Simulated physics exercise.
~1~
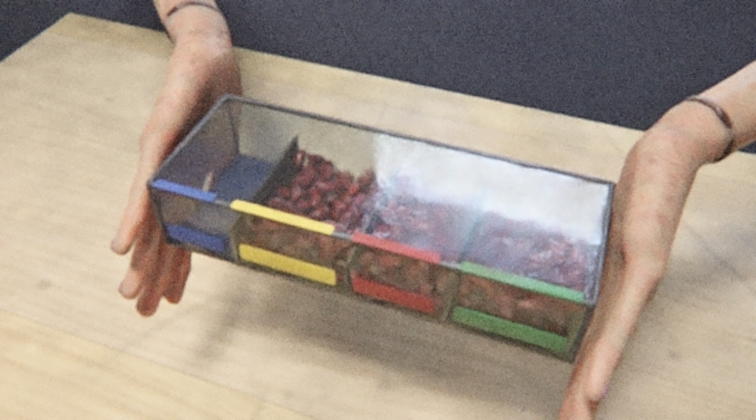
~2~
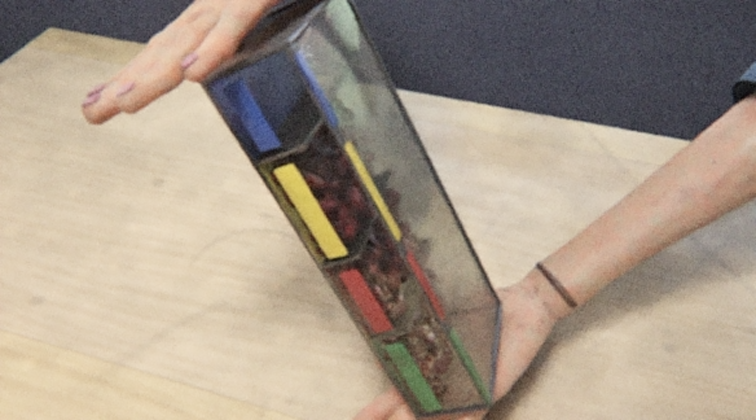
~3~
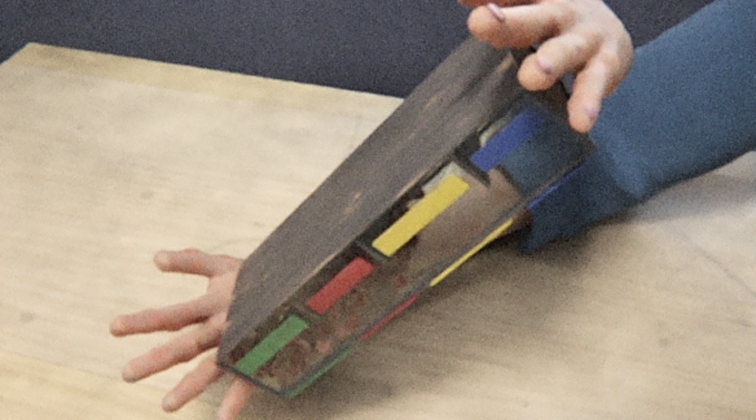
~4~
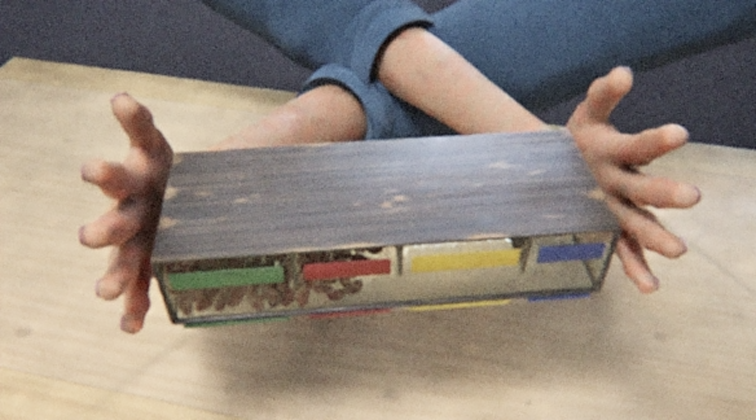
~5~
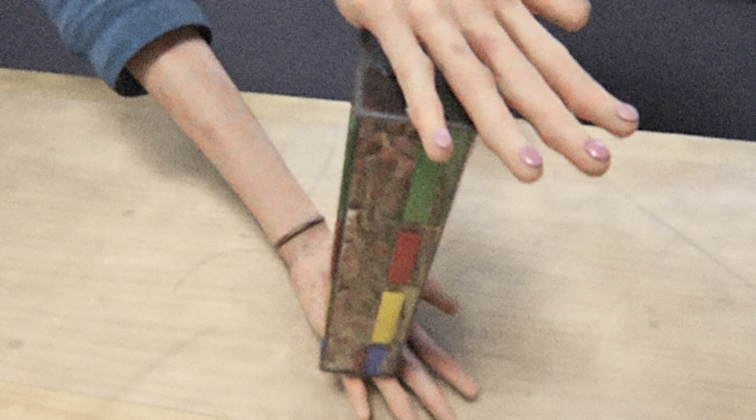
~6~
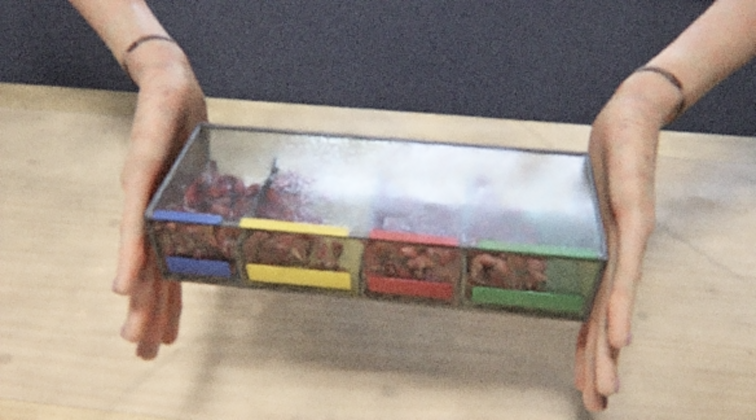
A clear-lidded box of red beans is turned over by hands, spreading beans into every section.
